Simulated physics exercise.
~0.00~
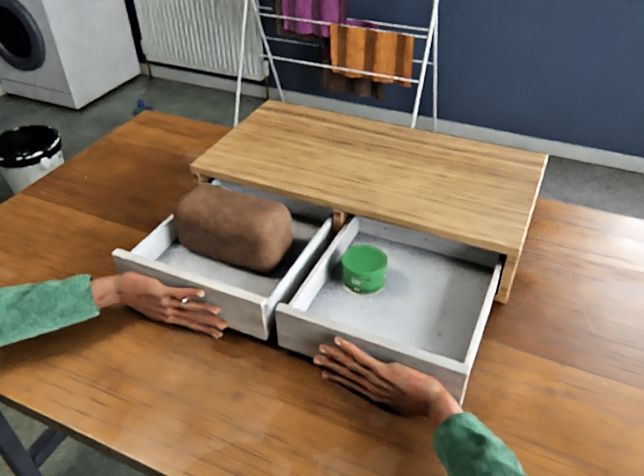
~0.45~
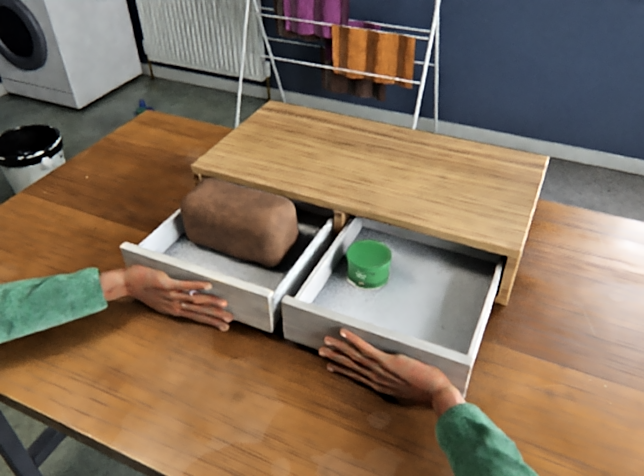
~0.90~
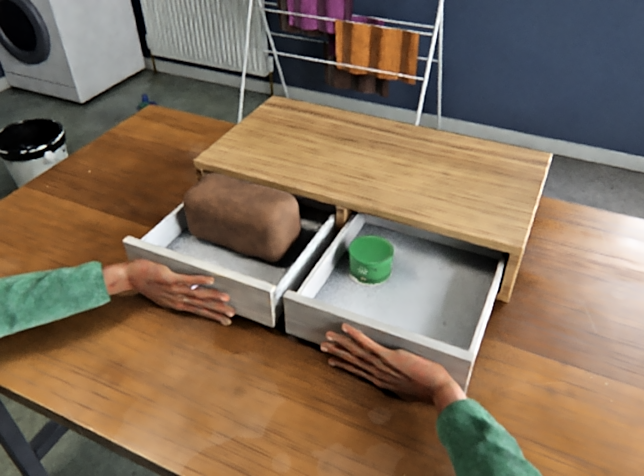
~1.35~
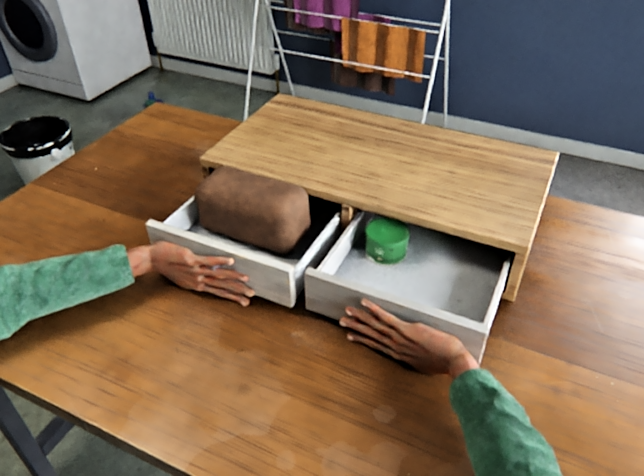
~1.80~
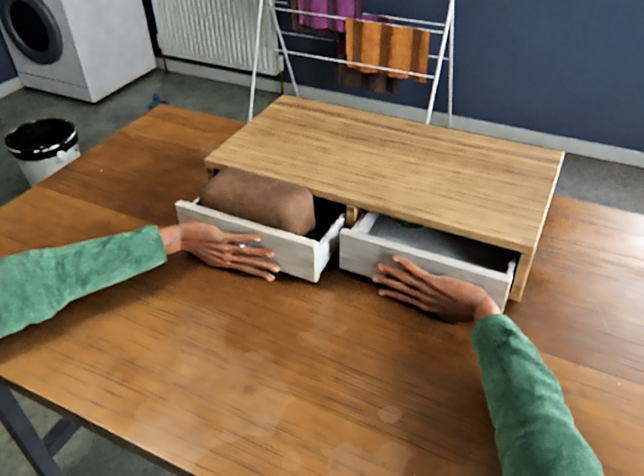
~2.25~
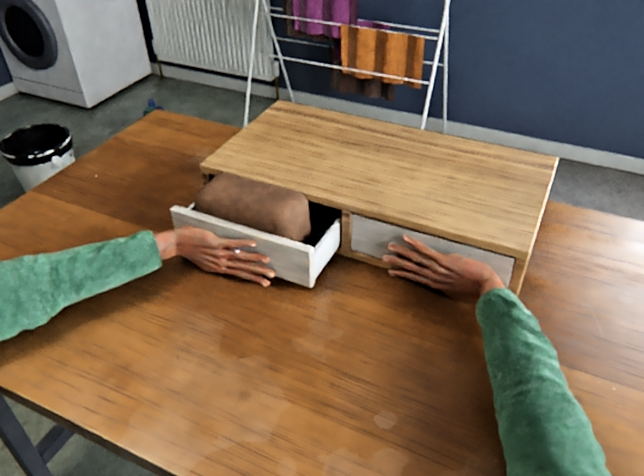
Two hands push both drawers inward; the right one shuts while the left stays ajar.
